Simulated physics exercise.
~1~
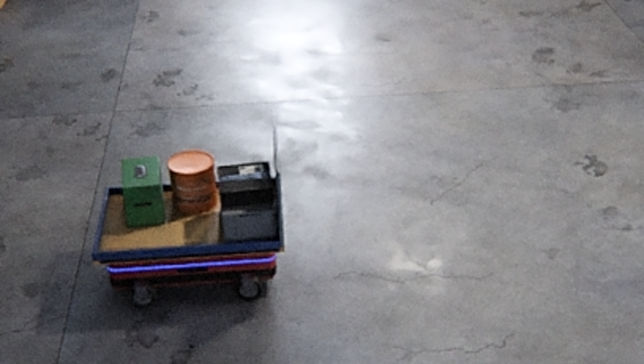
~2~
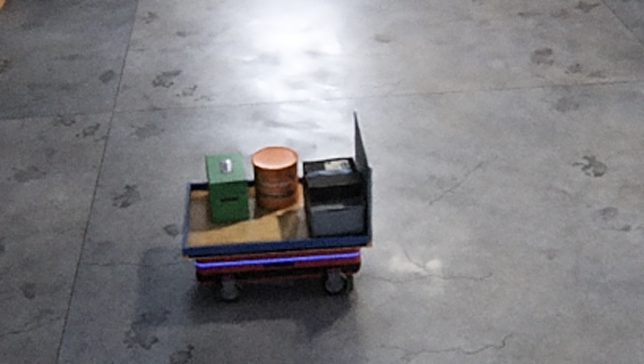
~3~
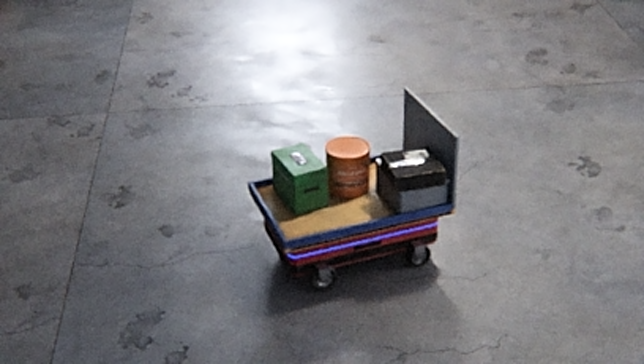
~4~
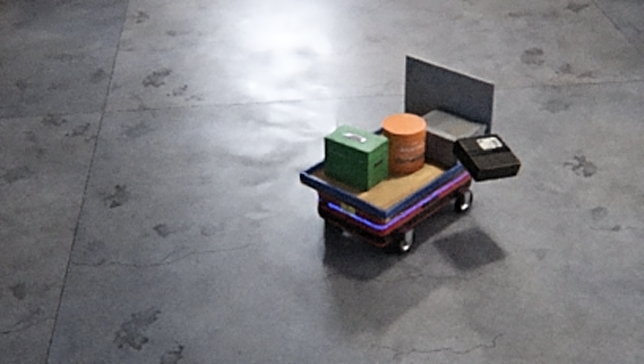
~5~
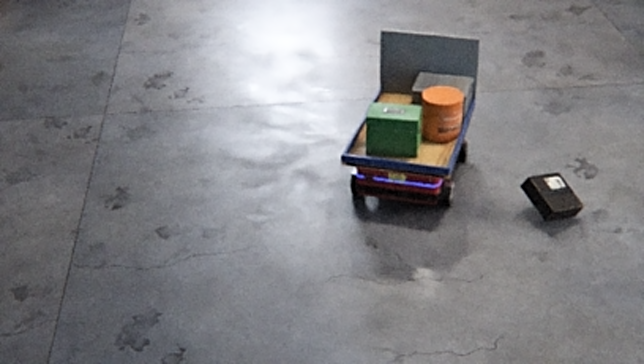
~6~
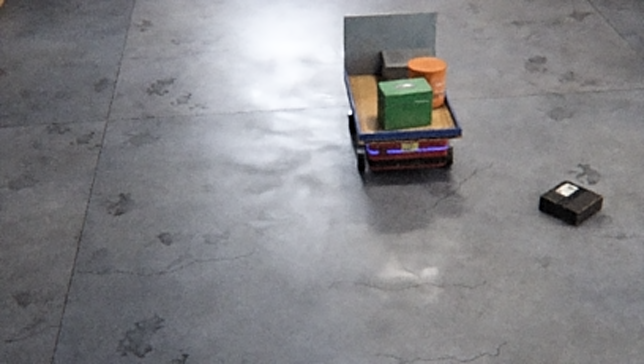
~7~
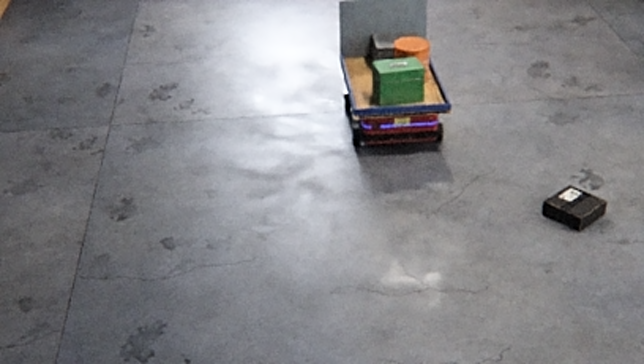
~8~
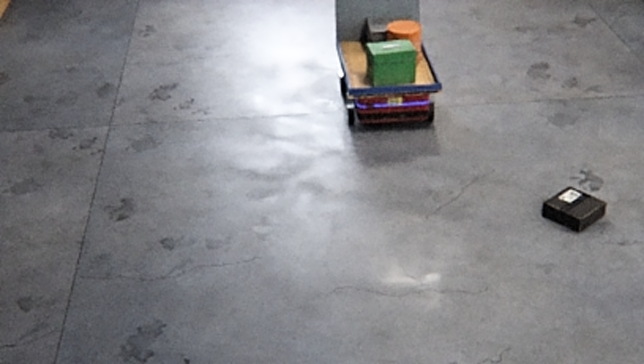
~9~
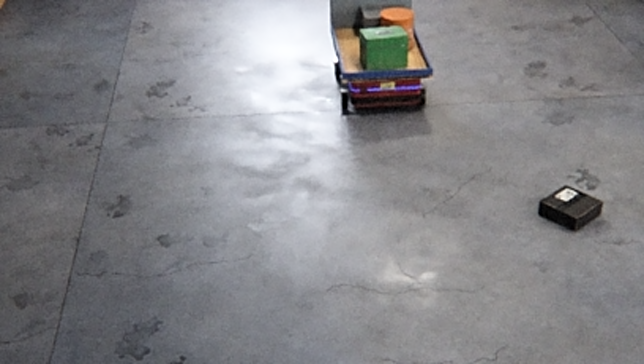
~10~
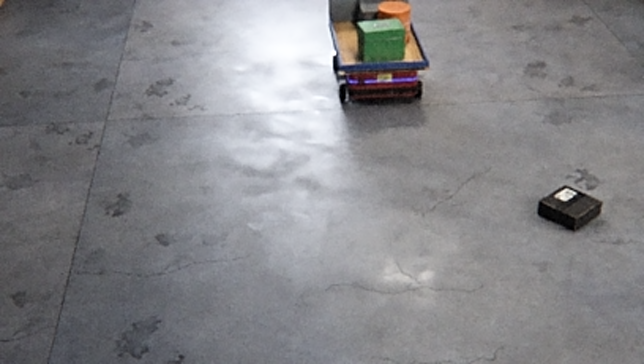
A small black box slid off a robot cart as it curved away to the left and landed on the concrete floor, while the green toolbox, orange pail and grey tote rode on, still upright, toward the far side.
